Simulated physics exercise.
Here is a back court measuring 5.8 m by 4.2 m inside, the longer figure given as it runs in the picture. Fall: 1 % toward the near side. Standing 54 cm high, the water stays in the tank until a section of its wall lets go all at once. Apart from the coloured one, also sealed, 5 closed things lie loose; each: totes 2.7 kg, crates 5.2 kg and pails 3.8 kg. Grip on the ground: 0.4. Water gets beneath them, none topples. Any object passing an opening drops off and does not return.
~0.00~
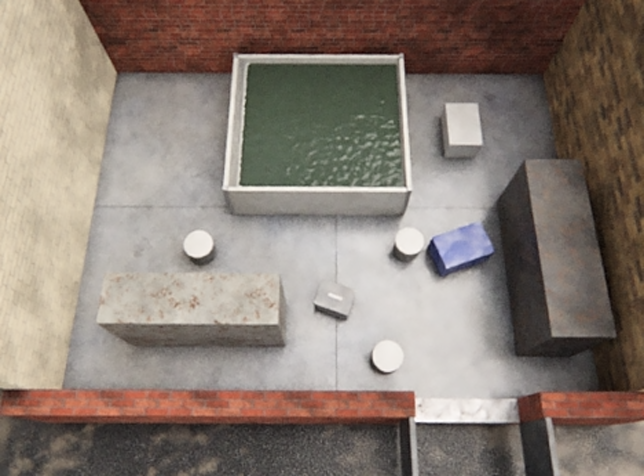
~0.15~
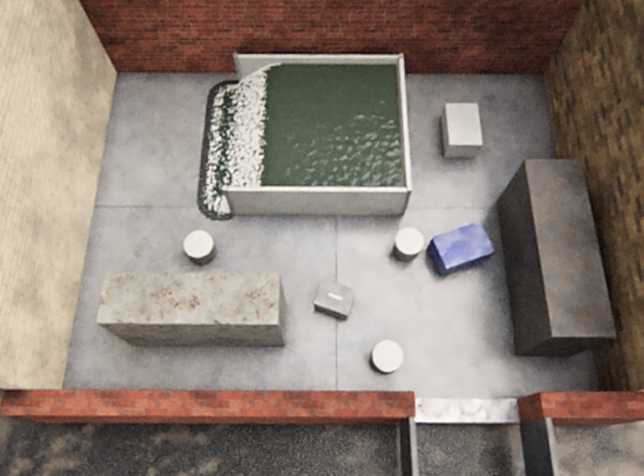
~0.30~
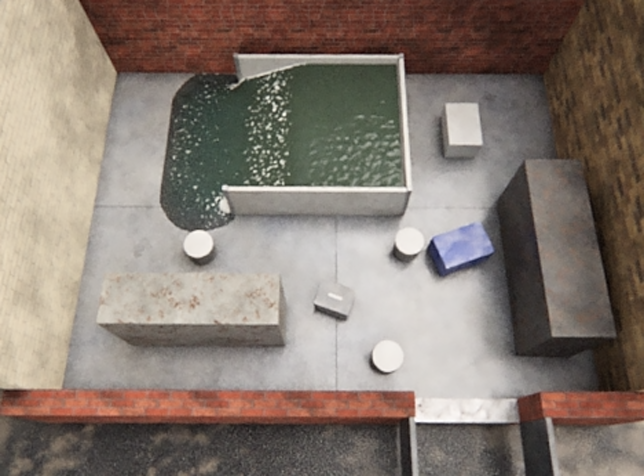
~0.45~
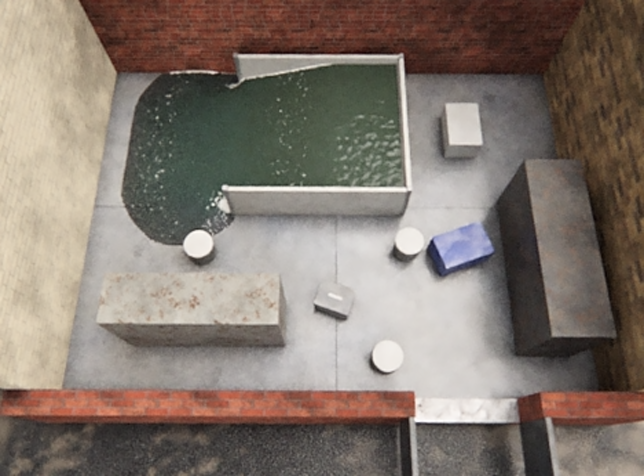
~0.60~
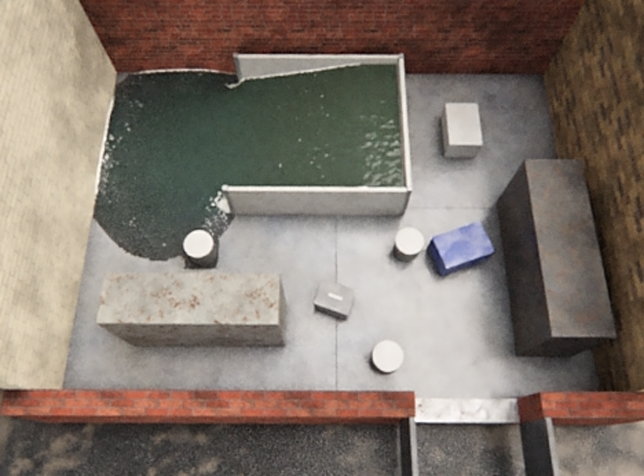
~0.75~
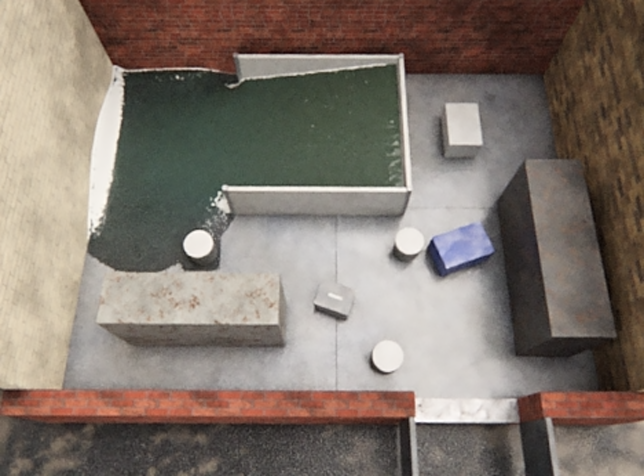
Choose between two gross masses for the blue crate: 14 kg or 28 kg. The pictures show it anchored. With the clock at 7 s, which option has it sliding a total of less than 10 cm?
Of the two, neither does it.
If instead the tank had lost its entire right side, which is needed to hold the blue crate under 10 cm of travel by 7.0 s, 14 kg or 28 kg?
So both picks fail.
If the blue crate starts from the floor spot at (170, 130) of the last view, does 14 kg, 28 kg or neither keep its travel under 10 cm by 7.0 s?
Both fall short.
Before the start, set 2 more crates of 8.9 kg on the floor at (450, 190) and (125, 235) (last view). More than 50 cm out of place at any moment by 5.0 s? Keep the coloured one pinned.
Taking them one by one: Below the mark; above the mark.
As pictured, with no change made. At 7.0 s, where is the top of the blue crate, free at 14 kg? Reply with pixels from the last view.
Roughly at pixel (457, 136).
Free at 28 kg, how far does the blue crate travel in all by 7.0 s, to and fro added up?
Total path: Around 50 cm.
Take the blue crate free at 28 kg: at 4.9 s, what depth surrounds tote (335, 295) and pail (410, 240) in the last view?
Around 9 cm and 3 cm.
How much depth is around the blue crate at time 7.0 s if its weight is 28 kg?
Around 8 cm.
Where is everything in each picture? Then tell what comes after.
The first picture shows the blue crate at (463, 244), on the bottom; water covers 3.4 m2; 0 of 6 have shifted.
The second picture shows the blue crate at (463, 244), on the bottom; water covers 4.3 m2; 0 of 6 have shifted.
The third picture shows the blue crate at (463, 244) rests on the ground; 5.3 m2 under water; 0 of 6 have shifted.
The fourth picture shows the blue crate at (463, 244), on the bottom; water covers 6.6 m2; 0 of 6 have shifted.
The fifth picture shows the blue crate at (463, 244), on the bottom; water covers 7.6 m2; 0 of 6 have shifted.
The sixth picture shows the blue crate at (463, 244), on the bottom; water covers 8.0 m2; 0 of 6 have shifted.
After 1.4 s the blue crate would be 0 cm from its start with 14 kg and 0 cm from its start with 28 kg; 0 cm of water round it then.
After 3.1 s the blue crate would be 0 cm from its start with 14 kg and 0 cm from its start with 28 kg; 0 cm of water round it then.
After 4.9 s the blue crate would be 17 cm from its start with 14 kg and 0 cm from its start with 28 kg; 6 cm of water round it then.
After 7.0 s the blue crate would be 142 cm from its start with 14 kg and 48 cm from its start with 28 kg; 8 cm of water round it then.
